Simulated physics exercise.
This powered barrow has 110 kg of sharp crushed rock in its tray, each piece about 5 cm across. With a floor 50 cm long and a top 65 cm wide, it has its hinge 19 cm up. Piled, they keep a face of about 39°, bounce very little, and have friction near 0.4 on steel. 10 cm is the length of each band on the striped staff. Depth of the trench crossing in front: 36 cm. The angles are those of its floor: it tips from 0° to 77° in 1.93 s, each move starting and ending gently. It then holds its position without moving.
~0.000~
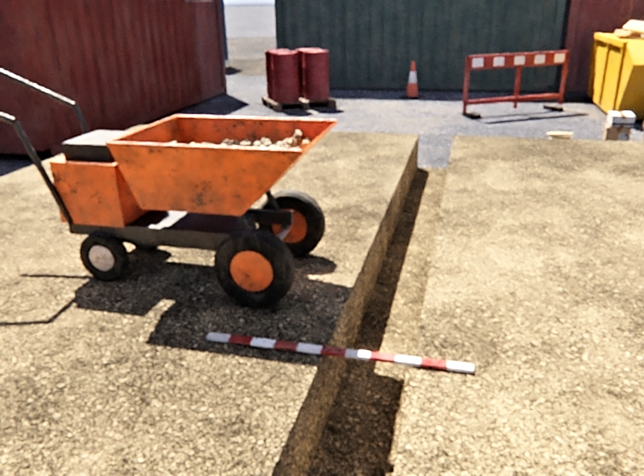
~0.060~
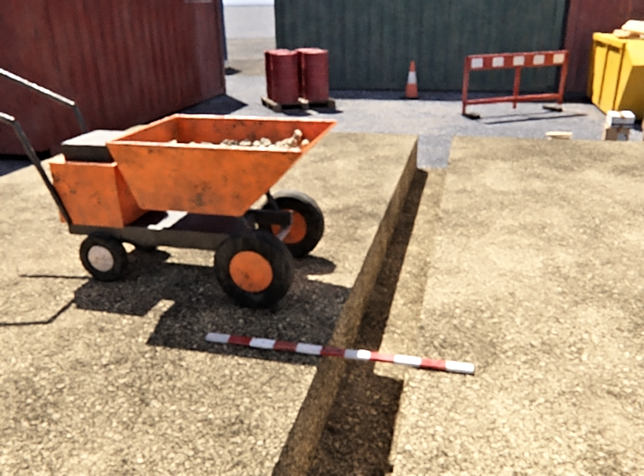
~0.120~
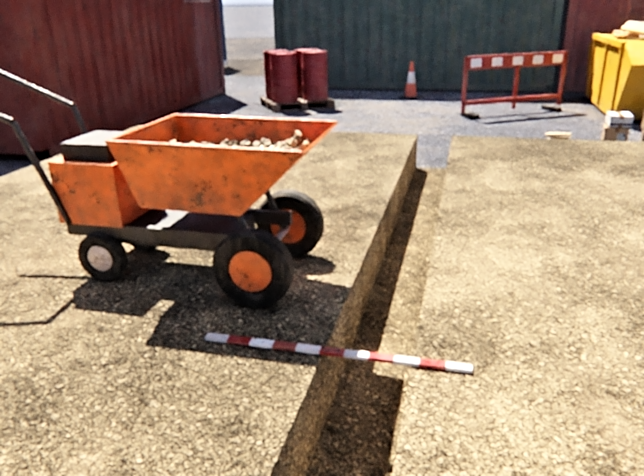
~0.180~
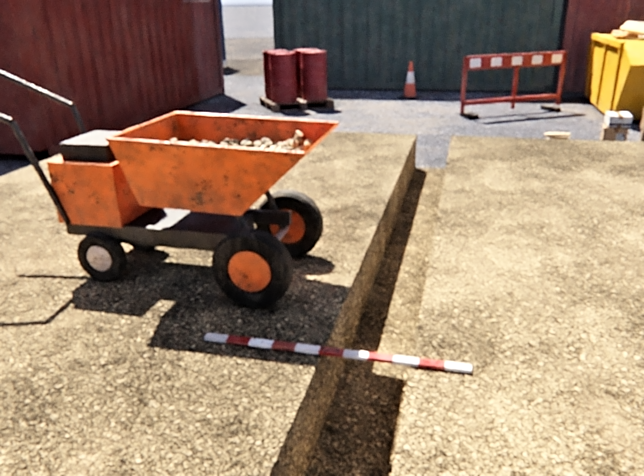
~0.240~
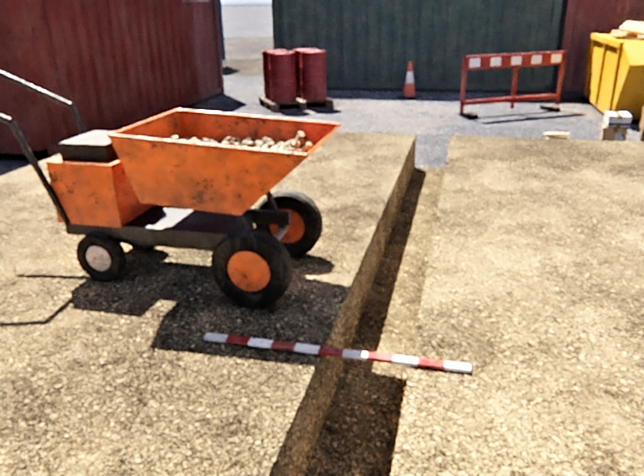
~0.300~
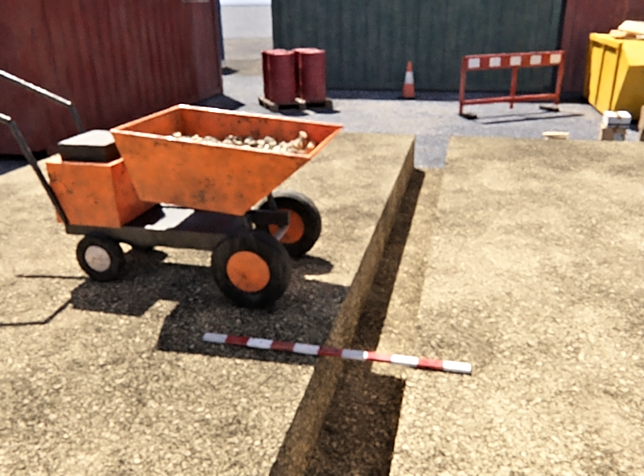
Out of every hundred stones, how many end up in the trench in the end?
Around 75 in every hundred.
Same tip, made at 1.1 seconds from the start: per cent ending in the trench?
With that timing, about 70 per cent.
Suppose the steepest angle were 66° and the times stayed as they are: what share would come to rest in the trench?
About 75%.
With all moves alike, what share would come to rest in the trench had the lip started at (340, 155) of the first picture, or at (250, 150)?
First spot about 0, second spot about 100 per cent.
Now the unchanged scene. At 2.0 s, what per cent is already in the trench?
Roughly 40 percent of the load.
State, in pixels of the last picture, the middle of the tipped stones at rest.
Near (403, 334).
After 1.5 s the floor is at 65°; 100 % in the tray; the foremost stones are at (397, 250).
After 2.0 s the floor is at 77°; 42 % in the tray, 40 % in the trench, 18 % past the trench; the foremost stones are at (494, 294).
After 2.4 s the floor is at 77°; 10 % in the tray, 62 % in the trench, 28 % past the trench; the foremost stones are at (531, 311).
After 4.3 s the floor is at 77°; 0 % in the tray, 75 % in the trench, 25 % past the trench; the foremost stones are at (531, 311).
